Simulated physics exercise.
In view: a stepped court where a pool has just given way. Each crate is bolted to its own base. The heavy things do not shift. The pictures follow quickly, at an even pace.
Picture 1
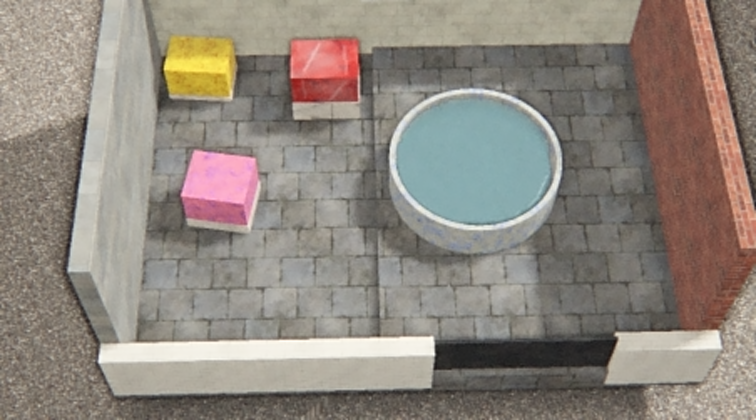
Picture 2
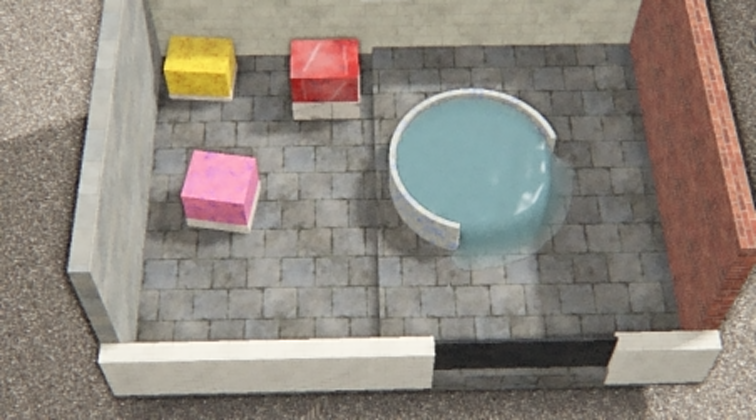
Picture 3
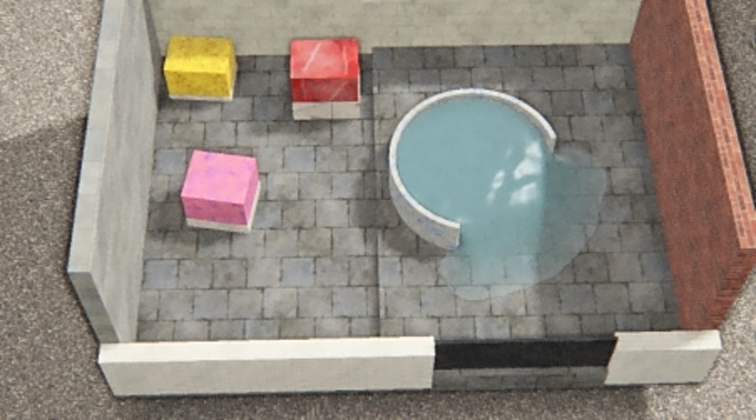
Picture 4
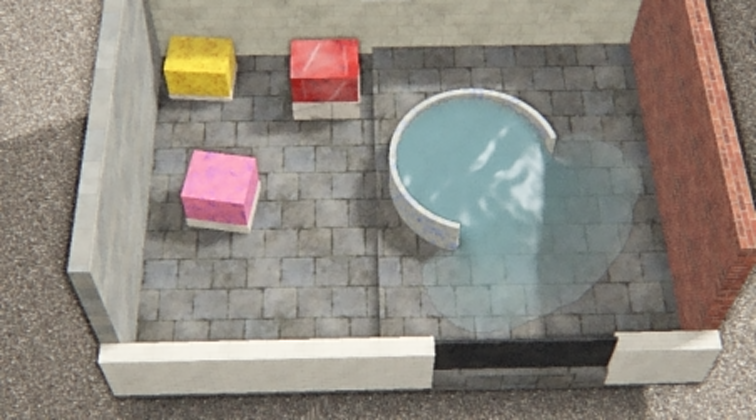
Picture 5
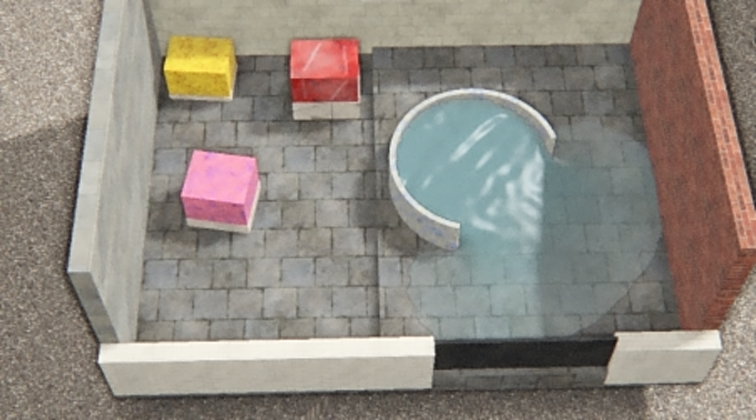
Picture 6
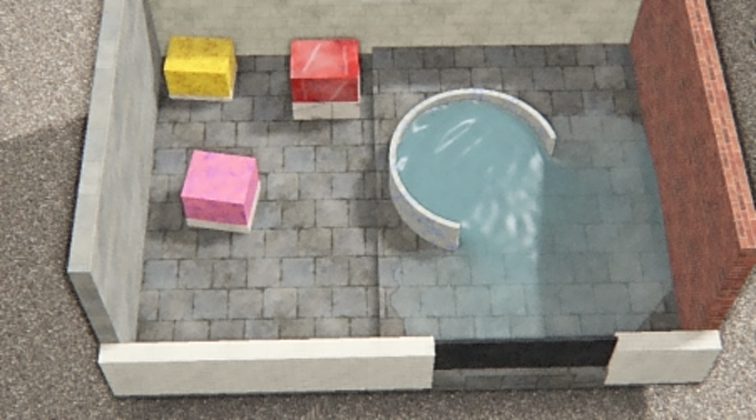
At first, a round pool sits whole and still on the right side of a paved, walled court, with yellow, red and pink blocks to its left. Then its lower right side opens and water pours out, spreading in a thin, rippling sheet across the paving toward the brick wall and front edge.
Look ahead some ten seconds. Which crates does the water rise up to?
One by one: The pink crate keeps dry; the yellow crate is soaked; the red crate keeps dry.
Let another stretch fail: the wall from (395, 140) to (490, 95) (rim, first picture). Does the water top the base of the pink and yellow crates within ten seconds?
One by one: The pink one is soaked, the yellow one is soaked.
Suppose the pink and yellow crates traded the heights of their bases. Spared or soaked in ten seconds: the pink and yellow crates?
The pink crate ends up wet, the yellow crate remains dry.
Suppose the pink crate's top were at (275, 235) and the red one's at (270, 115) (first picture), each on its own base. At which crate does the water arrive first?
The one in pink.
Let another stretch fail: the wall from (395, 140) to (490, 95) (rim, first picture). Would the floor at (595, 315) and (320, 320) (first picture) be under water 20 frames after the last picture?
One after the other: No water, not flooded.
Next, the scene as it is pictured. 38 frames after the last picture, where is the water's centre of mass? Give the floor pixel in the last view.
At about (451, 219).
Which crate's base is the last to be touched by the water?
That is the yellow one.
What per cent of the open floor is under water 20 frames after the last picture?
Some 55 per cent.
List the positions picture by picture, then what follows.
The first frame shows the round pool at (475, 160) is whole and still.
In the second frame, water pours out at (534, 222) and has run to a hidden place.
In the third frame, water pours out at (534, 223) and has run to (592, 161).
In the fourth frame, water pours out at (534, 223) and has run to (622, 160).
In the fifth frame, the front is at a hidden place, out from the gap at (534, 224).
In the sixth frame, water pours out at (534, 224) and has run to a hidden place.
A moment on, water covers 25 % of the floor; the pink crate not reached, the yellow crate not reached, the red crate not reached.
Next, water covers 35 % of the floor; the pink crate not reached, the yellow crate not reached, the red crate not reached.
Then, water covers 55 % of the floor; the pink crate not reached, the yellow crate not reached, the red crate not reached.
Later, water covers 80 % of the floor; the pink crate water round its plinth, the yellow crate not reached, the red crate water round its plinth.
In the end, water covers 95 % of the floor; the pink crate stayed above the water, the yellow crate was topped, the red crate stayed above the water.
